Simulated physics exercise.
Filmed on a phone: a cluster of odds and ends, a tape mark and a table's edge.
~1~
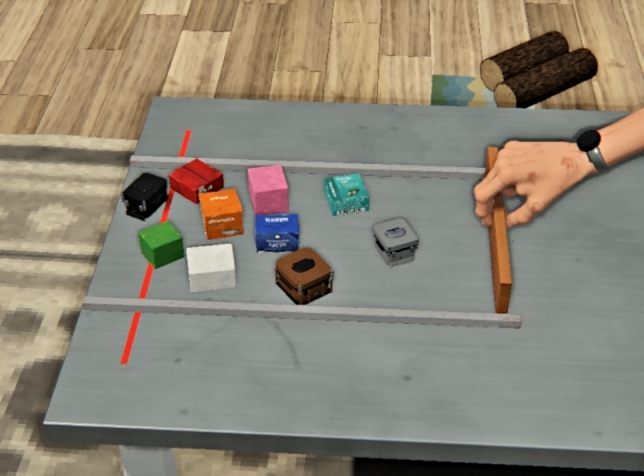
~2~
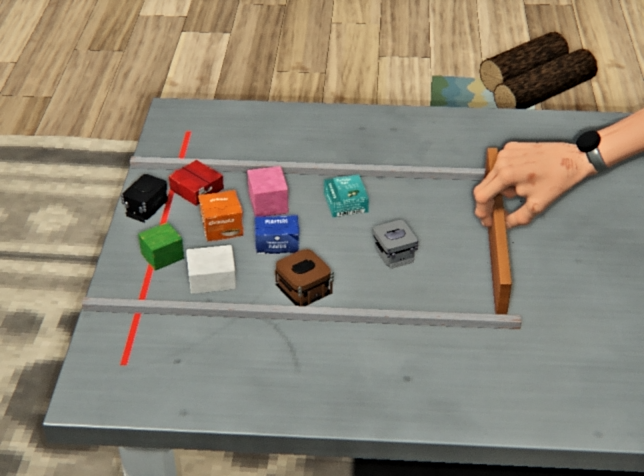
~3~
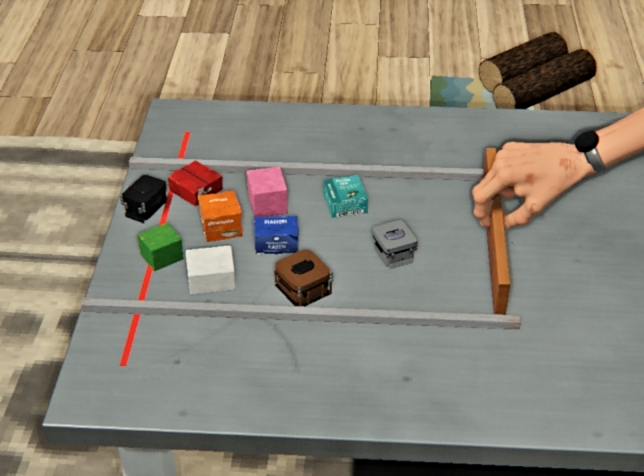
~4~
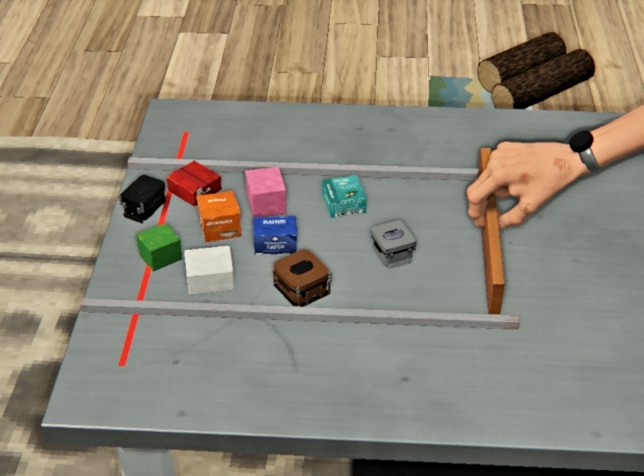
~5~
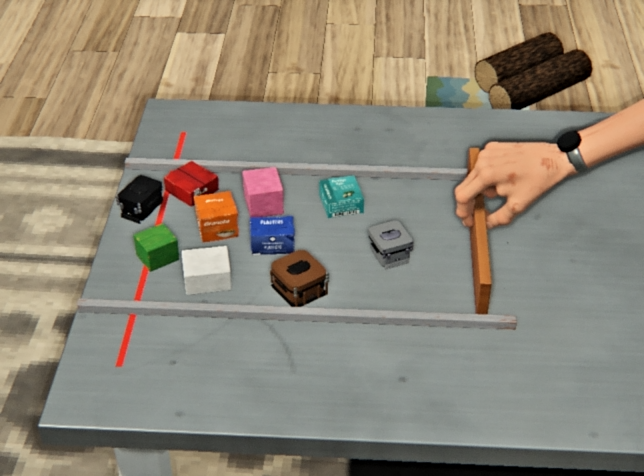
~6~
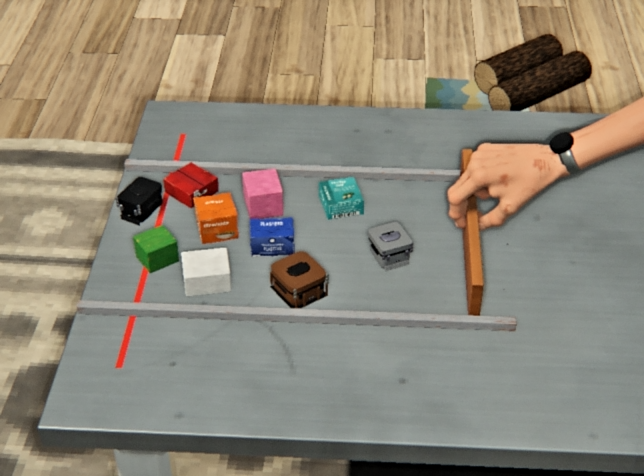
A hand slides a wooden board slightly left across the table toward some small boxes.
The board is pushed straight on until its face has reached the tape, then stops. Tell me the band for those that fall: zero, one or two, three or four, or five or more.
Outcome: The number that fall off is five or more.
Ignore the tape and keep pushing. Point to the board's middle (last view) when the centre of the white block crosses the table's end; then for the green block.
Near (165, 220) and (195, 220).
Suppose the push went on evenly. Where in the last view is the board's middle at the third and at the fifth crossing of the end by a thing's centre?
Its middle is around (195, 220) and later (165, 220).
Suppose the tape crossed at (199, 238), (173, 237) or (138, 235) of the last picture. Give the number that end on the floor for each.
Down on the floor: 1, 4 and 7.
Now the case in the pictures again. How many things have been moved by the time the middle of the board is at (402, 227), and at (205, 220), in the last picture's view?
By then 1, and 10.
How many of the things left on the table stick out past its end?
Overhanging: 1.
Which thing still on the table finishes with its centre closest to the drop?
The blue box ends nearest.
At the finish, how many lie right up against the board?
It touches 3.
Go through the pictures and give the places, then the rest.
The first frame shows black case (146, 197); green block (162, 245); red box (196, 181); board (497, 227); tape (160, 232).
The second frame shows green block (162, 246); brown case (304, 278).
The third frame shows red box (196, 183); pink block (267, 192).
The fourth frame shows black case (144, 199); turquoise box (344, 196).
The fifth frame shows green block (157, 247); board (478, 228).
The sixth frame shows black case (141, 201); green block (156, 249); red box (191, 185); board (470, 229); tape (155, 236).
Soon after, none off yet; black case at rest near (141, 201); green block at rest near (156, 249); red box at rest near (191, 185).
Then, none off yet; black case at rest near (141, 201); green block moving near (153, 247); red box moved a little near (169, 184).
At rest, the number that fall off is five or more; fallen, pink block, white block, orange box, red box, green block and black case.
